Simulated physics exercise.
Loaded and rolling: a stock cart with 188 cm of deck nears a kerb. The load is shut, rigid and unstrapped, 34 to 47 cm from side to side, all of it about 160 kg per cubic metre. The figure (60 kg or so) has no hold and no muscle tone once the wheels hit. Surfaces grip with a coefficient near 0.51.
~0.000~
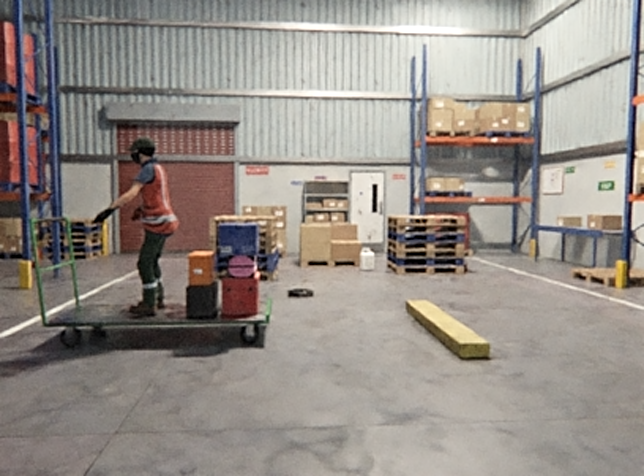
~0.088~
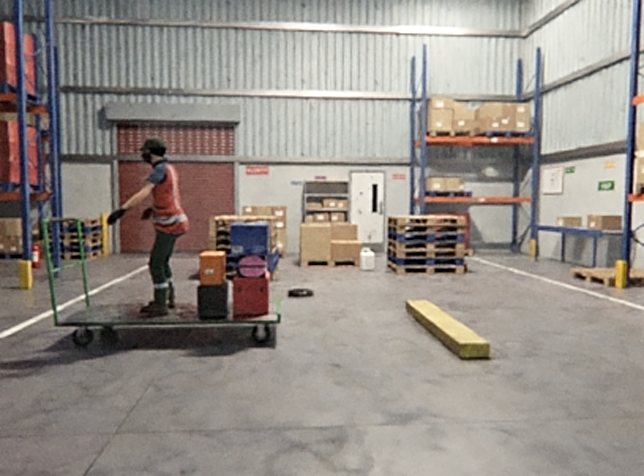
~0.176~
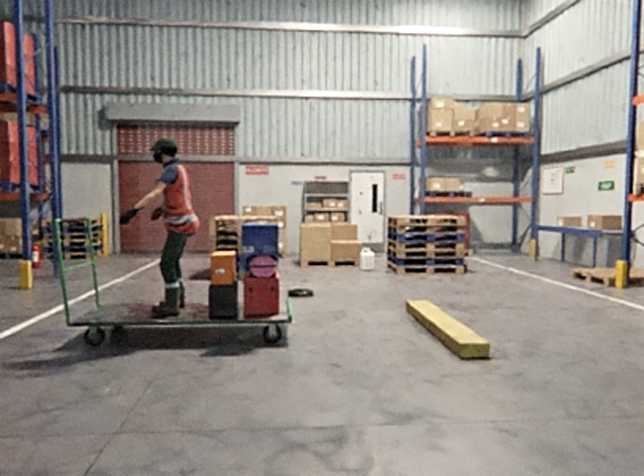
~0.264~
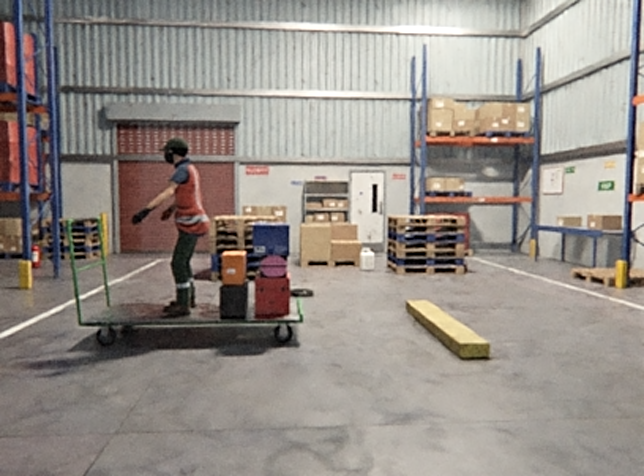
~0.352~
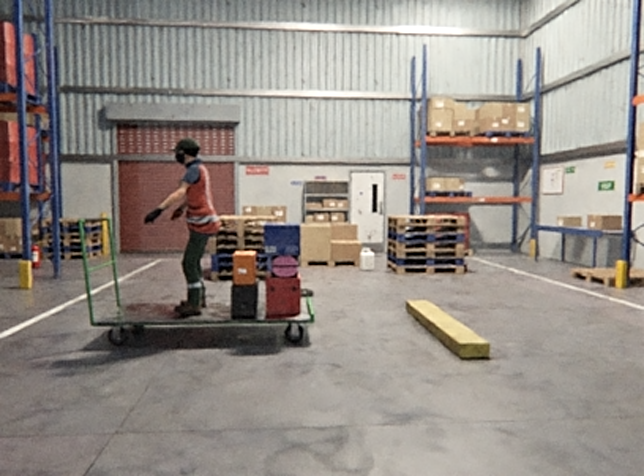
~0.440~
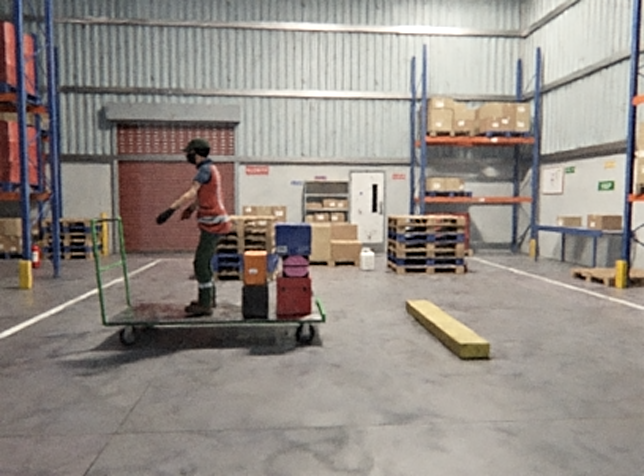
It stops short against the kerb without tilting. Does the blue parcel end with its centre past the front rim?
In the end the blue parcel goes over the front rim.
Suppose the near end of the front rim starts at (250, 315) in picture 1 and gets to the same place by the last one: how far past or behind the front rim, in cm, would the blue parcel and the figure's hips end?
Then blue 70 past, hips 40 behind.
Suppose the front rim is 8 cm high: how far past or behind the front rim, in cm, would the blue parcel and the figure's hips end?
Then blue 60 past, hips 100 behind.
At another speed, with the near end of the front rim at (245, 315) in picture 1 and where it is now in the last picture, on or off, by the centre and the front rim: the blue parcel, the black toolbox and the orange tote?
Then blue off, black on, orange on.
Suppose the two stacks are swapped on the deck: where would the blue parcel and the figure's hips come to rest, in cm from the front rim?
In that case blue 110 past, hips 60 behind.
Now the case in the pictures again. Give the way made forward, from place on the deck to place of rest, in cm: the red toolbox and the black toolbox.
Forward: Red 20, black 15.
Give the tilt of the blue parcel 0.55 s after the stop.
Roughly 30° from upright.
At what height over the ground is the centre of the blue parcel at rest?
About 15 cm.
Impact comes at 1.44 s.
After 1.69 s the blue parcel is 9 cm behind the rim, tilted 10°, near (430, 236) in the last picture's view.
After 1.99 s the blue parcel is 19 cm past the rim, tilted 35°, near (458, 241) in the last picture's view.
After 2.44 s the blue parcel is 80 cm past the rim, tilted 110°, near (515, 308) in the last picture's view.
Final state at 4.6 s, past the rim, pink suitcase and blue parcel; behind it, red toolbox, orange tote, black toolbox and the figure's hips.
